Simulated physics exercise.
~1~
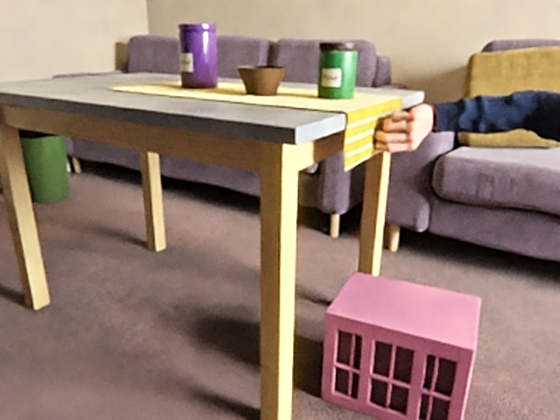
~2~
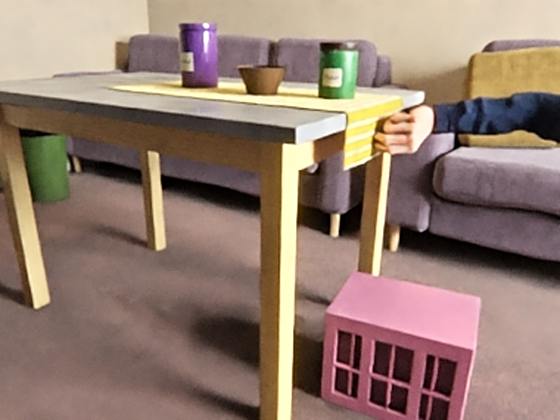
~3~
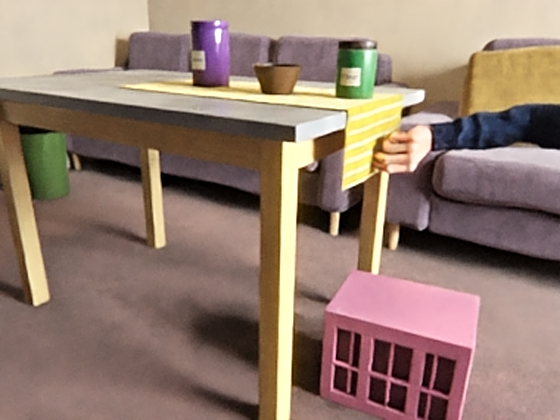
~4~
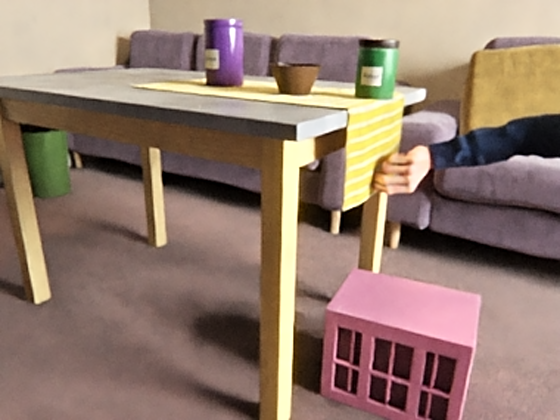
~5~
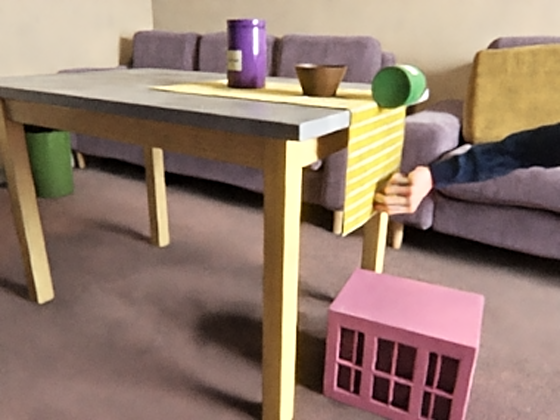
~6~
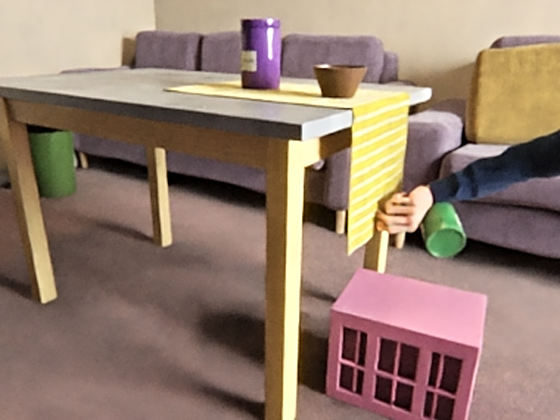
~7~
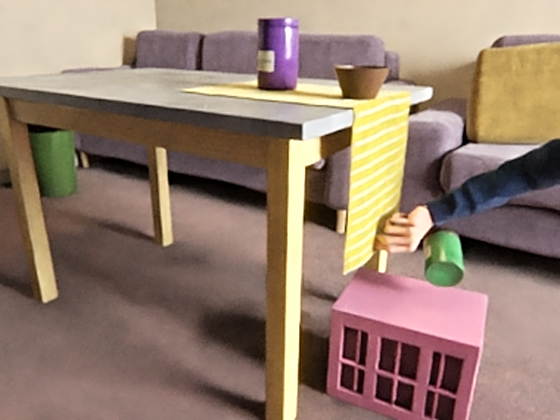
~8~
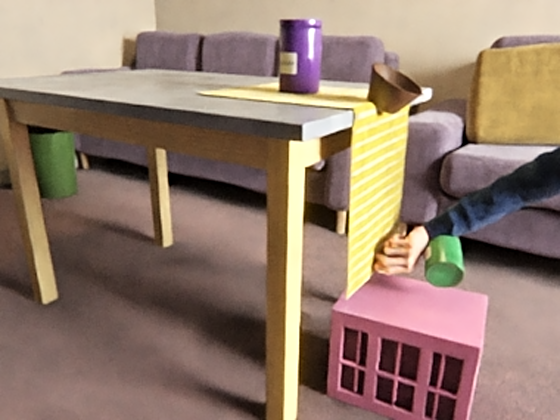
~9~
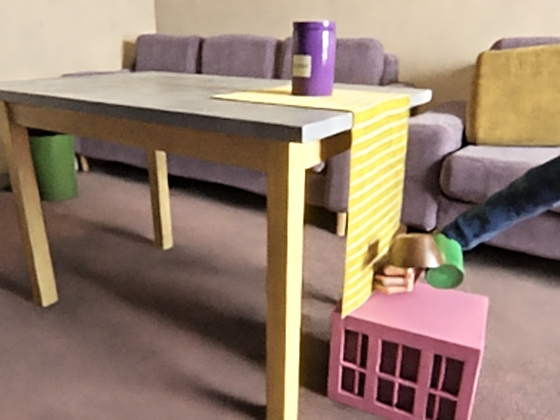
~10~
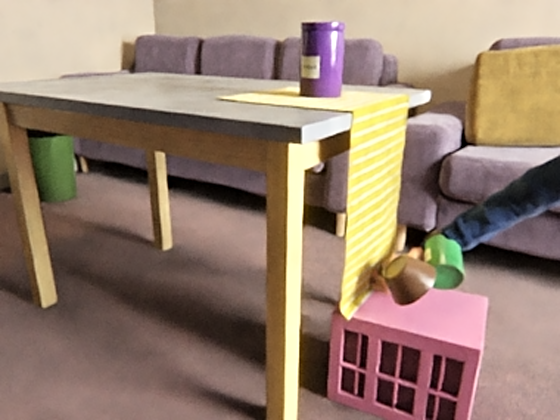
A hand in a dark blue sleeve pulls down the end of a yellow striped cloth hanging off the right side of a grey-topped wooden table. The slightly swaying view shows purple sofas behind, a green bin at left and a pink crate on the floor at right. A purple canister, a brown bowl and a green jar ride right on the cloth. The jar tips over the edge and drops beside the hand, above the crate. The bowl then tilts and falls after it. Finally, the hem reaches the crate, with bowl and jar by the hand and the canister still upright on the table.
